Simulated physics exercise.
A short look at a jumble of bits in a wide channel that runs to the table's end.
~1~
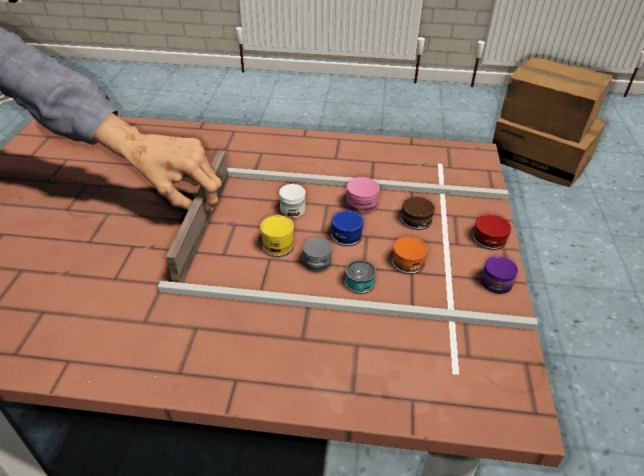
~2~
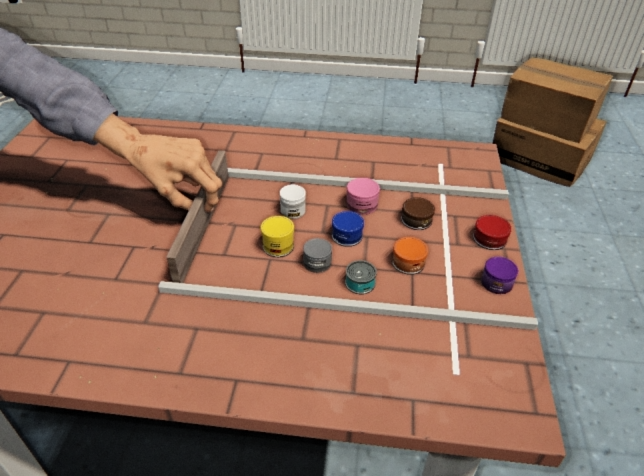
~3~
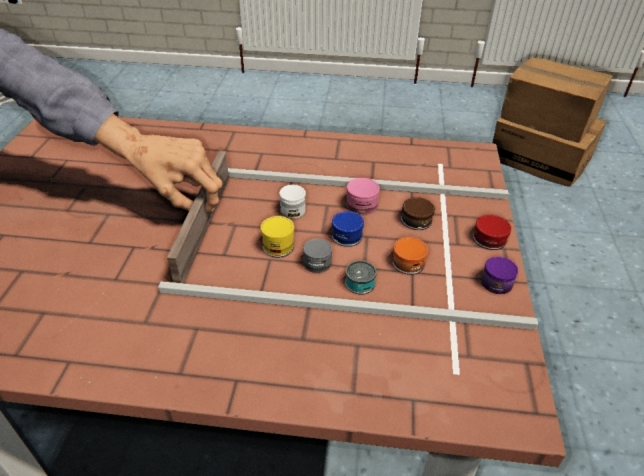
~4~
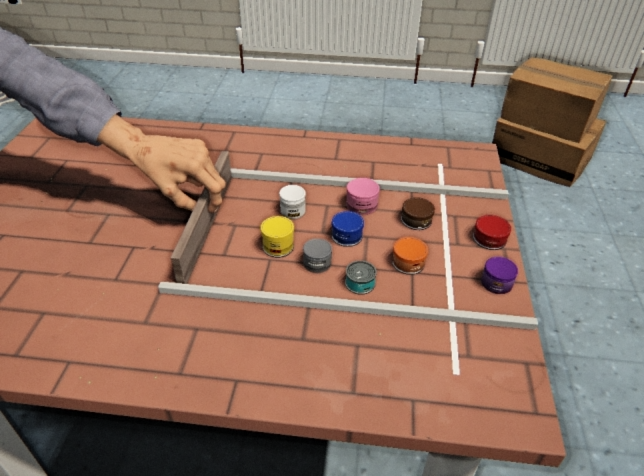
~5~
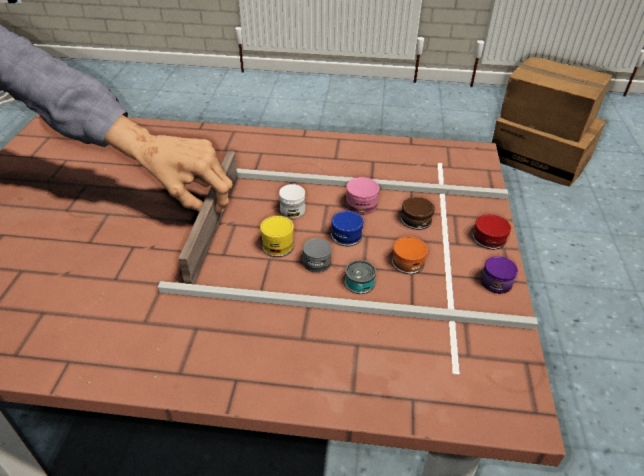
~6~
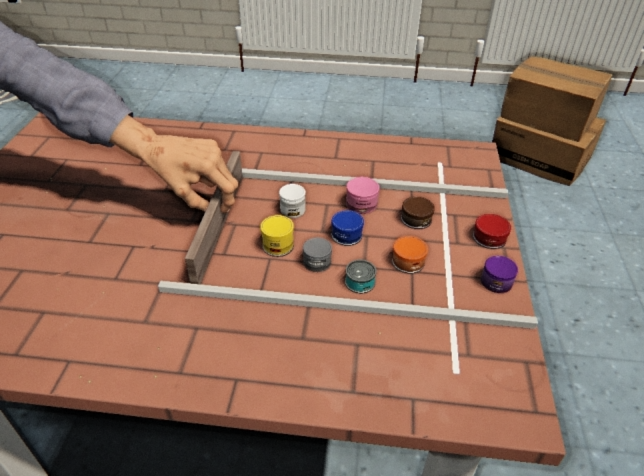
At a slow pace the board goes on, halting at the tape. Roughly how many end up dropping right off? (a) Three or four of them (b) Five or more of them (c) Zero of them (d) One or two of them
Answer: C.
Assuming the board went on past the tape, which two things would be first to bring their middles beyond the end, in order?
Going earliest first, it's the purple tub and then the red pot.
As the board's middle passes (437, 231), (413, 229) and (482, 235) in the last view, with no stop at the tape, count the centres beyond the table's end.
First 0, next 0, last 4.
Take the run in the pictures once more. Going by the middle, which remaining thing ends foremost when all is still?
That would be the purple tub, which ends nearest.
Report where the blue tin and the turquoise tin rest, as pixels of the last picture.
The blue tin ends up near (469, 233), and the turquoise tin near (467, 298).
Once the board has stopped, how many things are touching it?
All in all, 5.
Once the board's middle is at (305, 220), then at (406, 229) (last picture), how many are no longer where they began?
That makes 3 at the first spot and 8 at the second.
Soon after, none off yet; red pot at rest near (492, 231); purple tub at rest near (499, 275); brown tin at rest near (418, 213).
In the end, the number that fall off is zero.
